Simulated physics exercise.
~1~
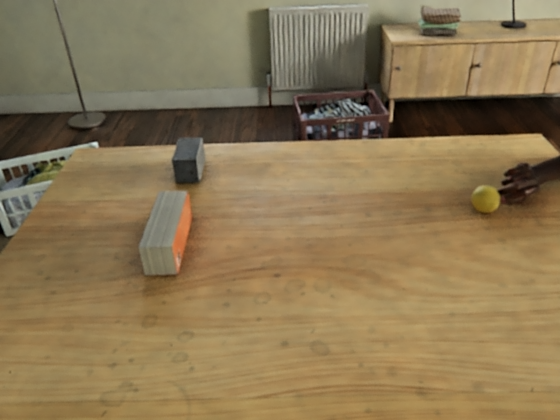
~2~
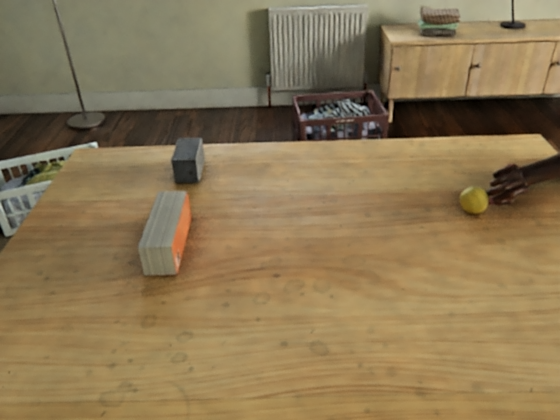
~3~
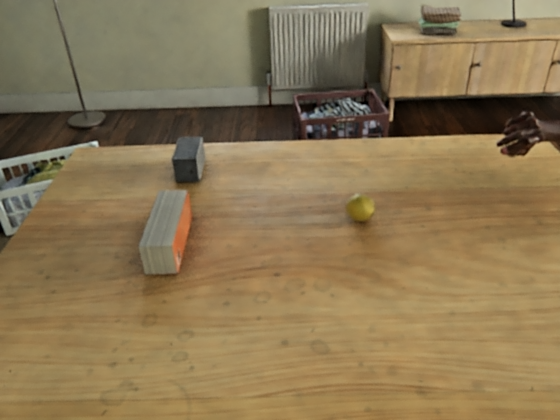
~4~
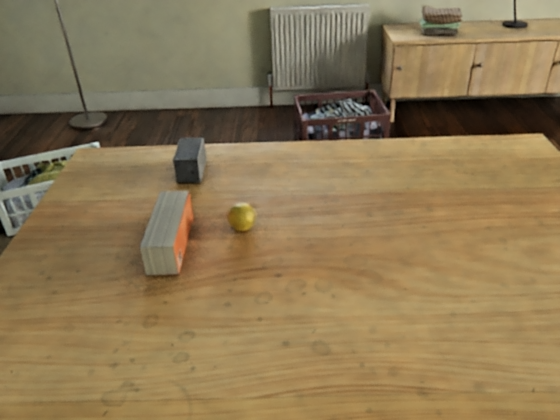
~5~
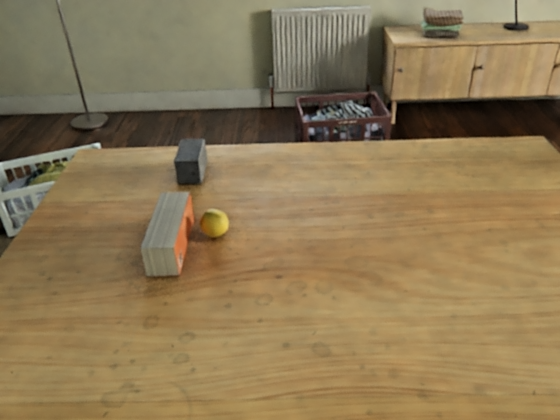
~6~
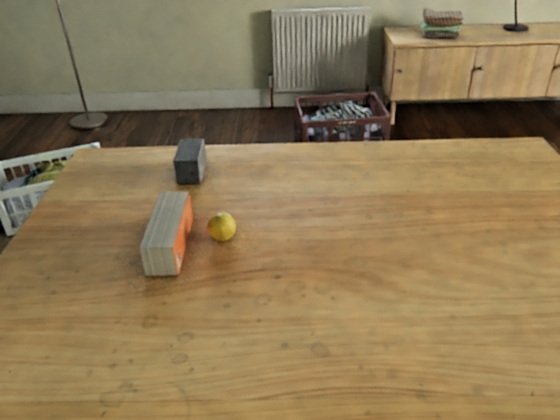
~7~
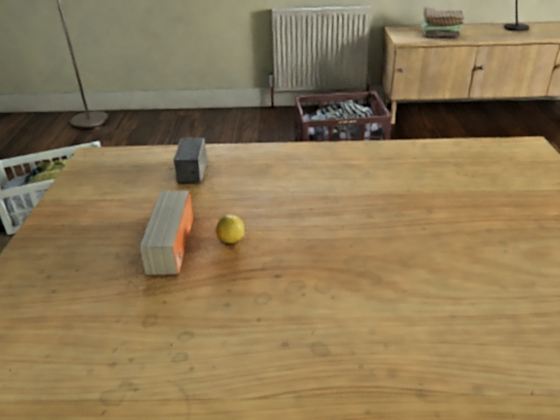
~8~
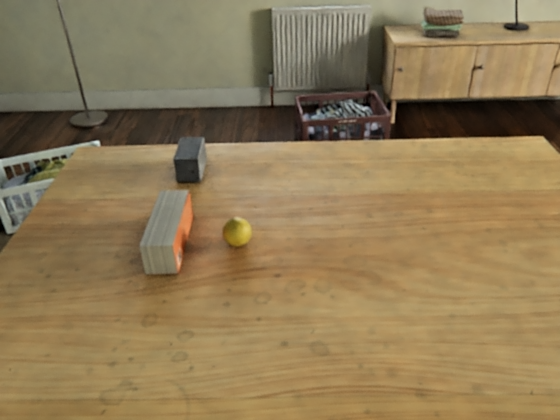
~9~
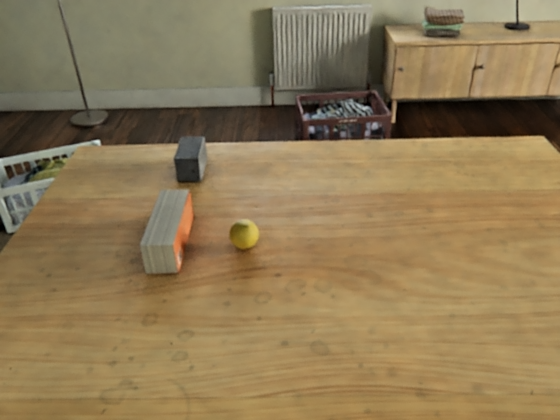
A yellow lemon rolls left from a hand, hits the orange book and bounces back right.
